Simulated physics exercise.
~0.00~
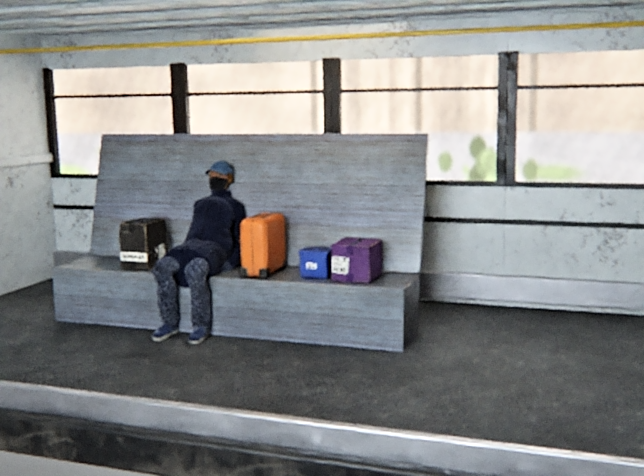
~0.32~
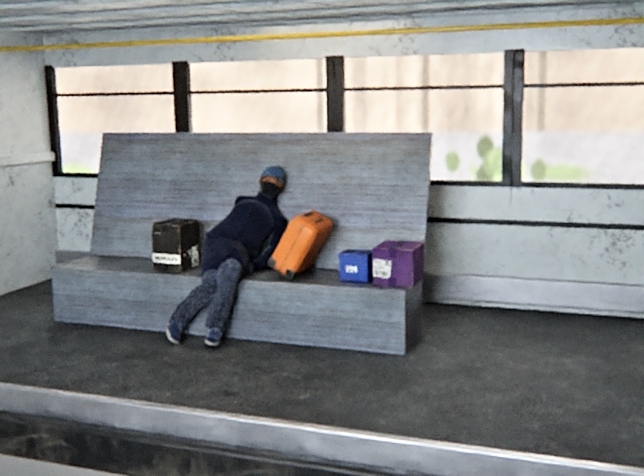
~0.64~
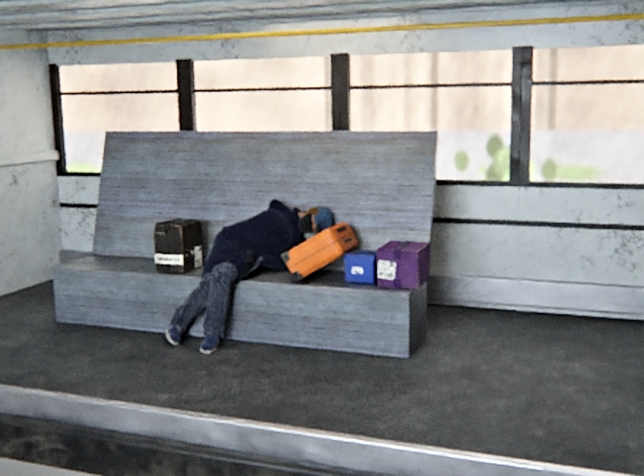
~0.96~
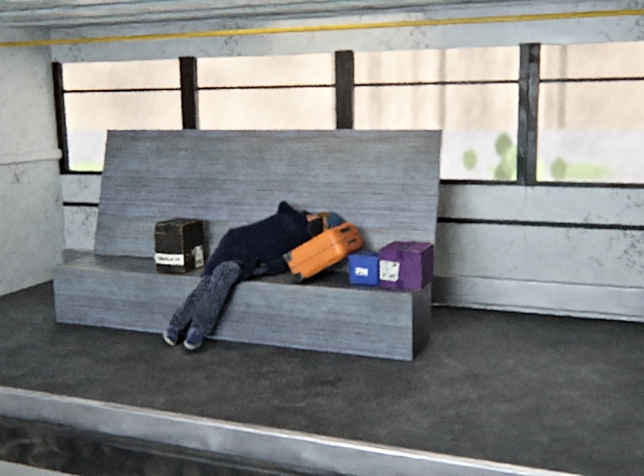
Inside a tram with a row of windows behind, a person in dark clothes and a blue cap sits slumped on a long grey bench, a black pack on the left and an orange case, a blue tub and a purple holdall on the right. All at once the sleeper tips to the right and the orange case leans over, while the other bags slide a little the same way. The sleeper then topples further, head dropping beside the case as it falls onto its side. Finally the sleeper lies slumped sideways, hips still on the seat, and all four bags remain on the bench.
